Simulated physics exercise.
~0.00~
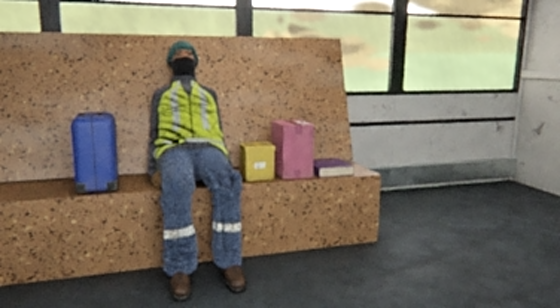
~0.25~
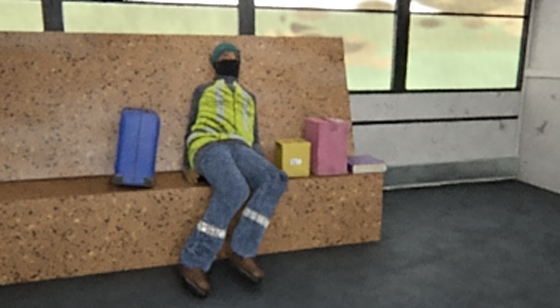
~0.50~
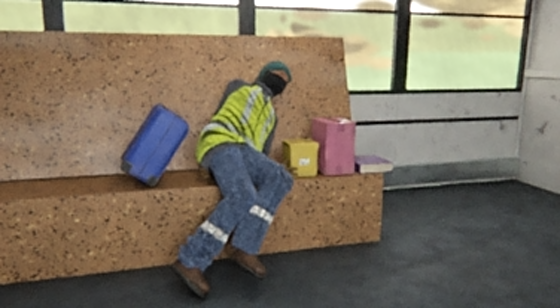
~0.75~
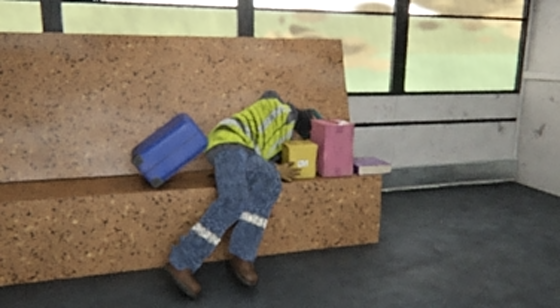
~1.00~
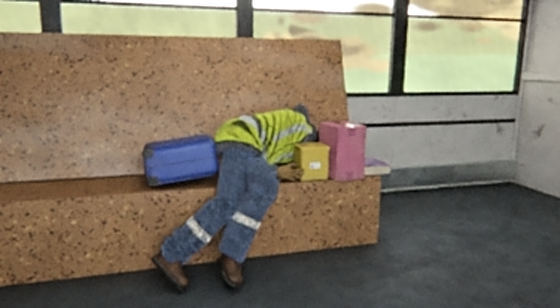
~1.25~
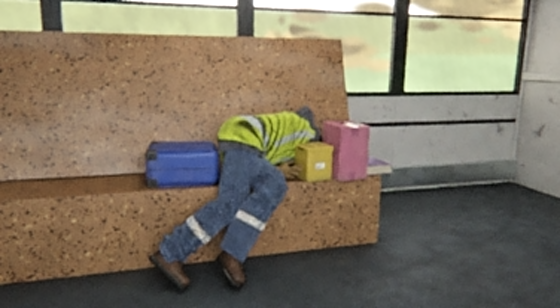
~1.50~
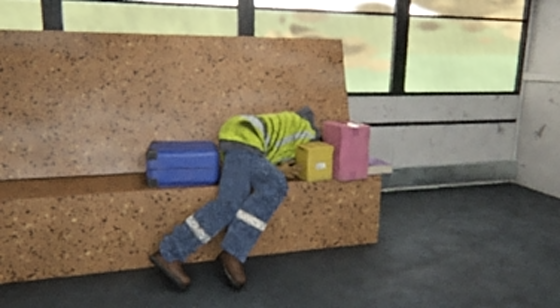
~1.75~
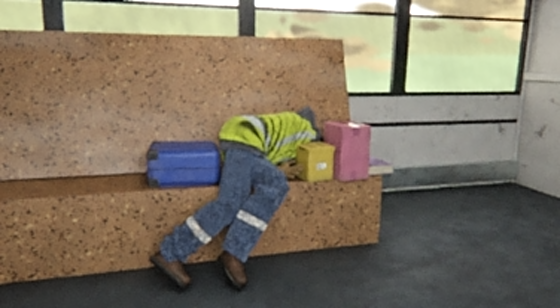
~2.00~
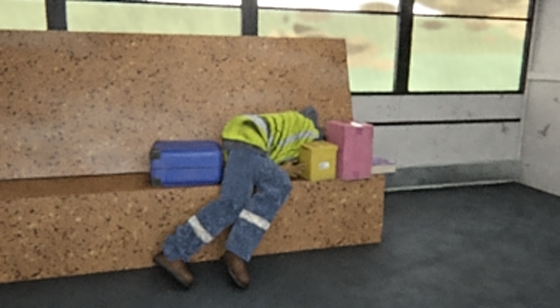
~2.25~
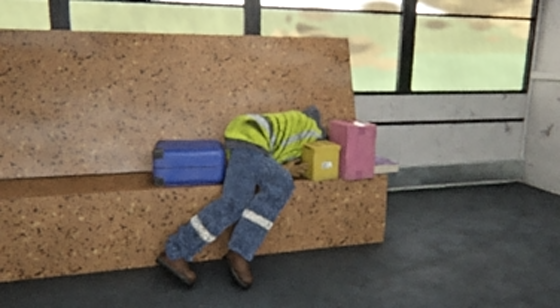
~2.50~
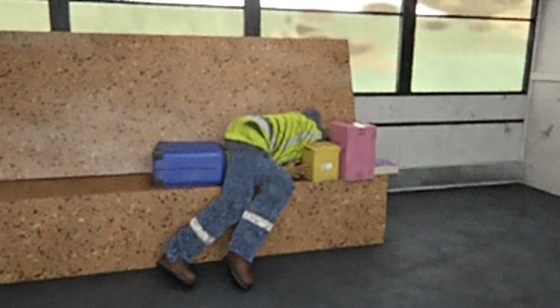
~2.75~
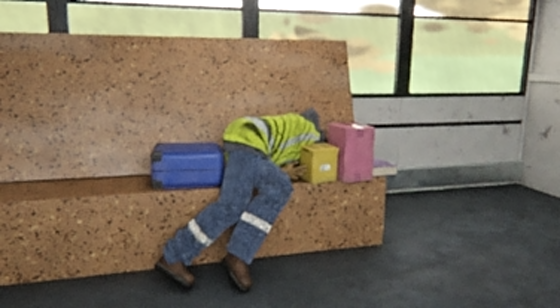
Inside a shuttle, seen from the front by a slightly swaying camera, a long speckled brown bench runs beneath a row of windows. A person in a yellow high-visibility vest, jeans, dark face covering and green cap sits slumped on it, a blue case to the left and a yellow tub, pink pack and purple folder to the right. Everything on the seat slides right, and the blue case leans. The sleeper topples right, arms limp, folding down headfirst beside the yellow tub as the case tips onto its side. All the bags stay on the bench, the sleeper slumped motionless between them, hips still on the seat.
